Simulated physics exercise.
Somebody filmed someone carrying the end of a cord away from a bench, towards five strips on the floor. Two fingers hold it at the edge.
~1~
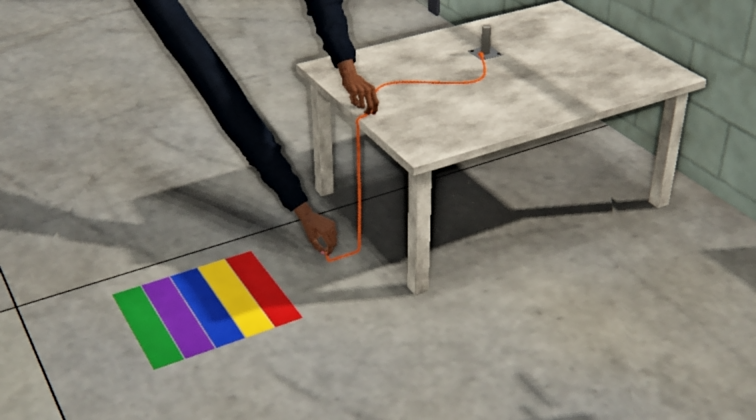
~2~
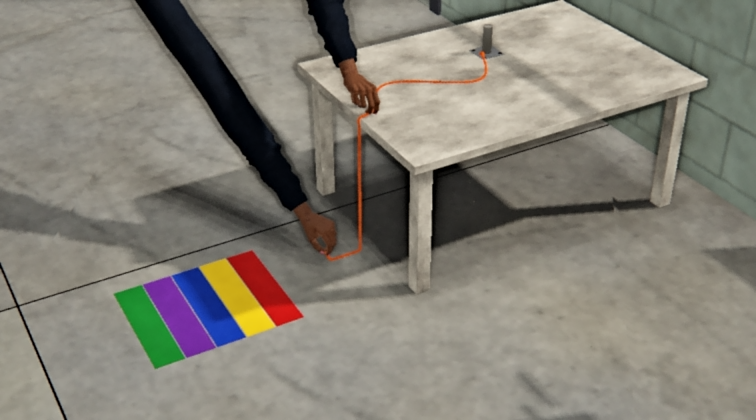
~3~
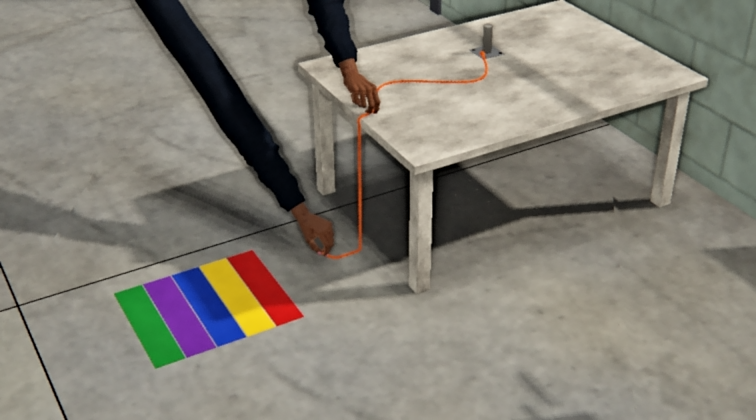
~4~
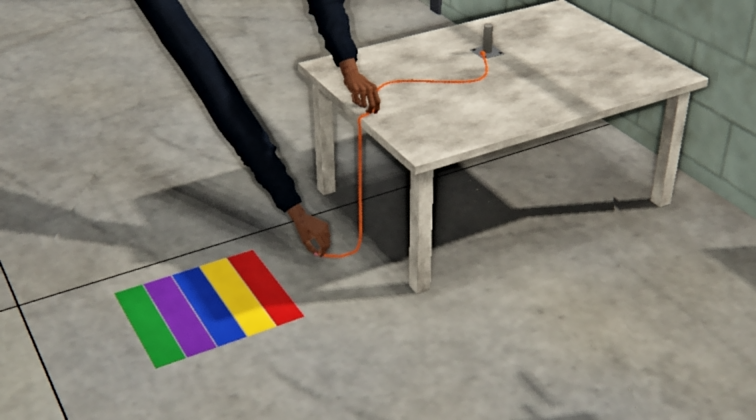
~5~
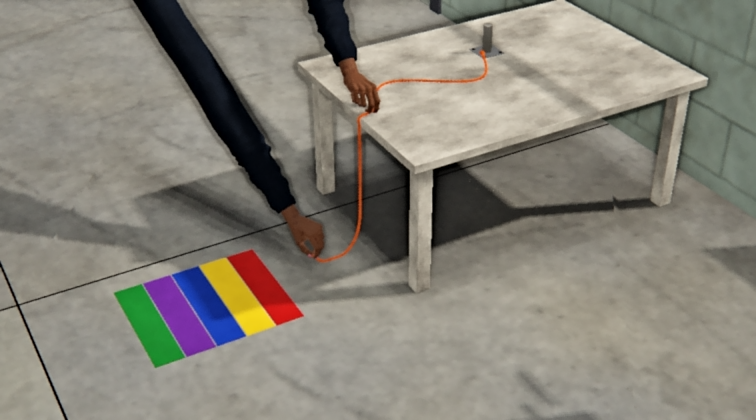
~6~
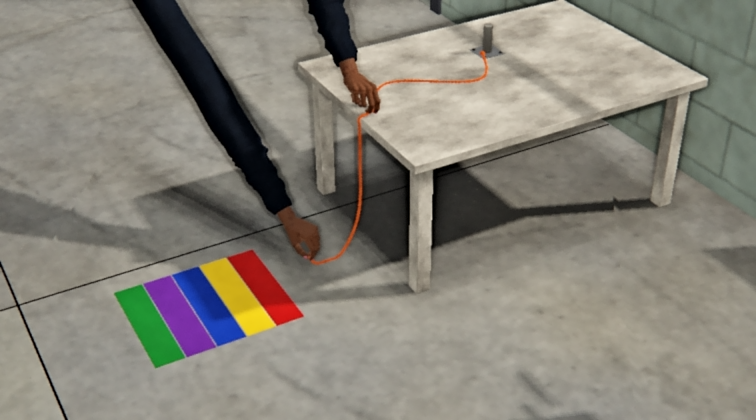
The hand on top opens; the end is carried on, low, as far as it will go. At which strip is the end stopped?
The end stops over the purple strip.
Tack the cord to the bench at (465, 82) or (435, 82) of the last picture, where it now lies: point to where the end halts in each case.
Near (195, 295) and (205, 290).
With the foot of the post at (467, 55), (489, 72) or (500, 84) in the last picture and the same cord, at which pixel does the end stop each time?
The places are (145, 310), (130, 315) and (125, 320).
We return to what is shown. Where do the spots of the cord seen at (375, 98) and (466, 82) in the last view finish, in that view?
The first at (345, 120), the second at (429, 76).
Soon after, end near (213, 288); over blue.
After that, end near (185, 298); over purple.
At the stop, end near (168, 303); over purple. It gets as far as the purple strip.
